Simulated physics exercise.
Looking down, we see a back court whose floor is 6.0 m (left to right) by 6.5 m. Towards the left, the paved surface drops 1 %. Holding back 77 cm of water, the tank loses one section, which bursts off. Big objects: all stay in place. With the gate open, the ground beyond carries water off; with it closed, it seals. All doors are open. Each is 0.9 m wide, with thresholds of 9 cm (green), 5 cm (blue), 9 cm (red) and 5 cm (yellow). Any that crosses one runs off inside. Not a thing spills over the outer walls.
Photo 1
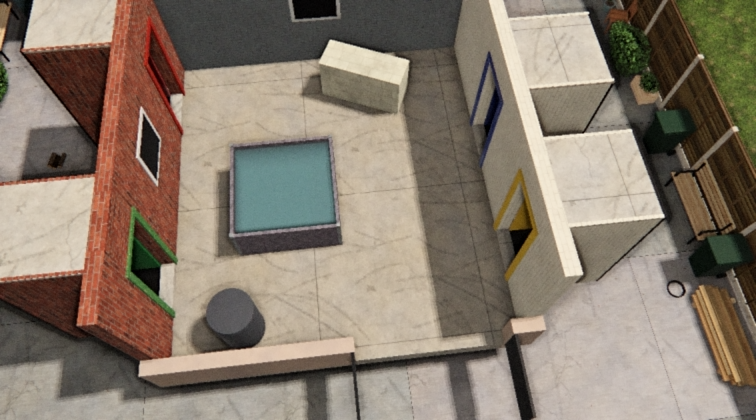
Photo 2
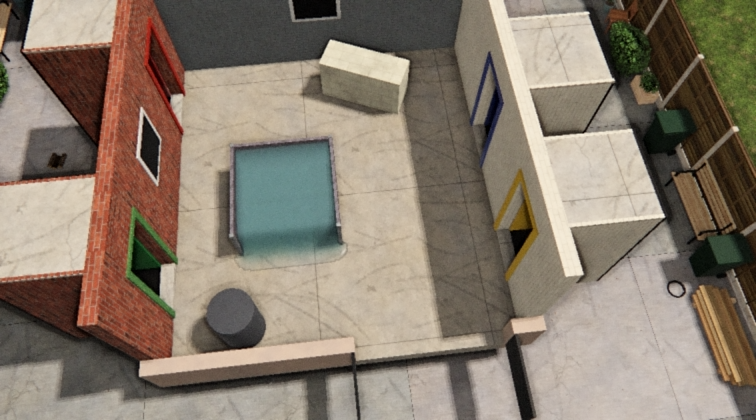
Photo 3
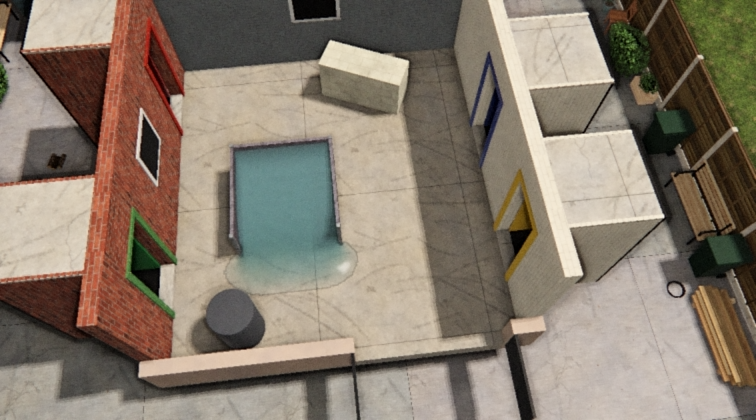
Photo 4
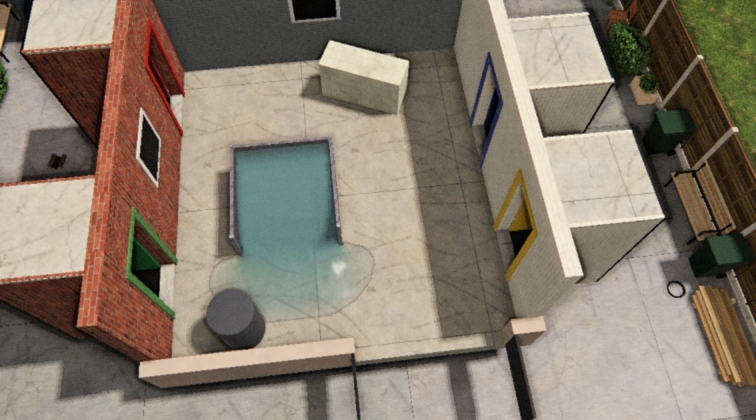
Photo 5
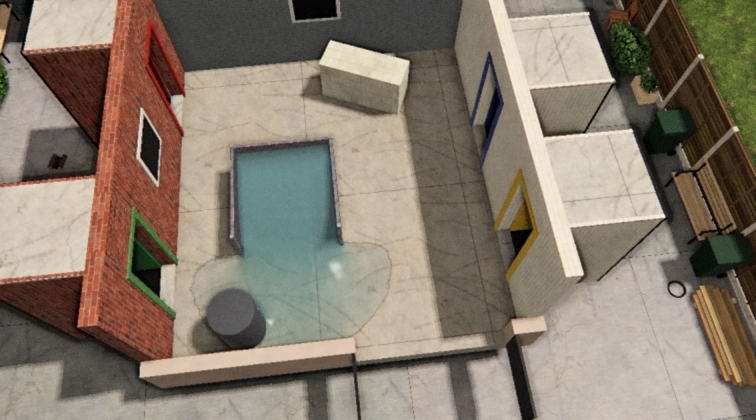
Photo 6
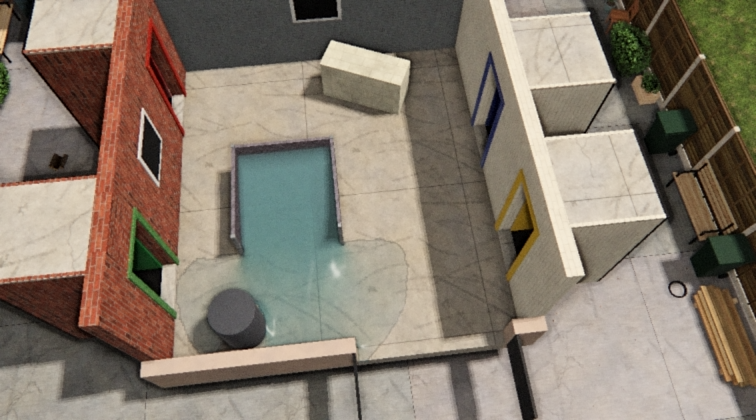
In a walled courtyard seen from above, the near side of a square water tank gave way, and water poured out across the paving, spreading around a dark grey cylinder near the low front wall.
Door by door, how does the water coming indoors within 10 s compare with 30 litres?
At the green door it looks set to land over the limit. At the blue door it looks set to land under the limit. At the red door it looks set to land under the limit. At the yellow door it looks set to land over the limit.
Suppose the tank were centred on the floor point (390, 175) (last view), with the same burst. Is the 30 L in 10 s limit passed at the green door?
So the green door keeps within it.
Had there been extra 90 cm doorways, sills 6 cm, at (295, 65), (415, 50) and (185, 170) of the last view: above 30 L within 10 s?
Less, less, less.
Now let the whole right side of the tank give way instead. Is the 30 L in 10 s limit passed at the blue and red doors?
Against that limit: Blue over, red not over.
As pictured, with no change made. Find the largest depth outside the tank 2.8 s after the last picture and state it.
It tops out at some 26 cm.
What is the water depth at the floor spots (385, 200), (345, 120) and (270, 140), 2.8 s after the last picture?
Roughly 0, 0, 0 cm.
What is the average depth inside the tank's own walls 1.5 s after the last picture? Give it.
Depth, averaged: Around 20 centimetres.
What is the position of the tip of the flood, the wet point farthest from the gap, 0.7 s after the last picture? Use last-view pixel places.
Location: Approx. (454, 336) in the last view.
Then, 0.7 s after the last picture water covers 25 % of the floor and is deepest (54 cm) near (300, 354); green door 11 cm at the sill, 1 L in, blue door not reached, red door not reached, yellow door not reached.
Then, 1.5 s after the last picture water covers 25 % of the floor and is deepest (40 cm) near (289, 355); green door 21 cm at the sill, 35 L in, blue door not reached, red door not reached, yellow door not reached.
Then, 2.8 s after the last picture water covers 45 % of the floor and is deepest (26 cm) near (174, 368); green door 18 cm at the sill, 113 L in, blue door not reached, red door not reached, yellow door 14 cm at the sill, 15 L in.
Then, 5.3 s after the last picture water covers 75 % of the floor and is deepest (14 cm) near (186, 85); green door 10 cm at the sill, 141 L in, blue door 4 cm at the sill, 0 L in, red door 3 cm at the sill, 0 L in, yellow door 8 cm at the sill, 69 L in.
Then, 9.3 s after the last picture water covers 100 % of the floor and is deepest (10 cm) near (351, 76); green door 6 cm at the sill, 144 L in, blue door 1 cm at the sill, 0 L in, red door 6 cm at the sill, 2 L in, yellow door 2 cm at the sill, 74 L in.
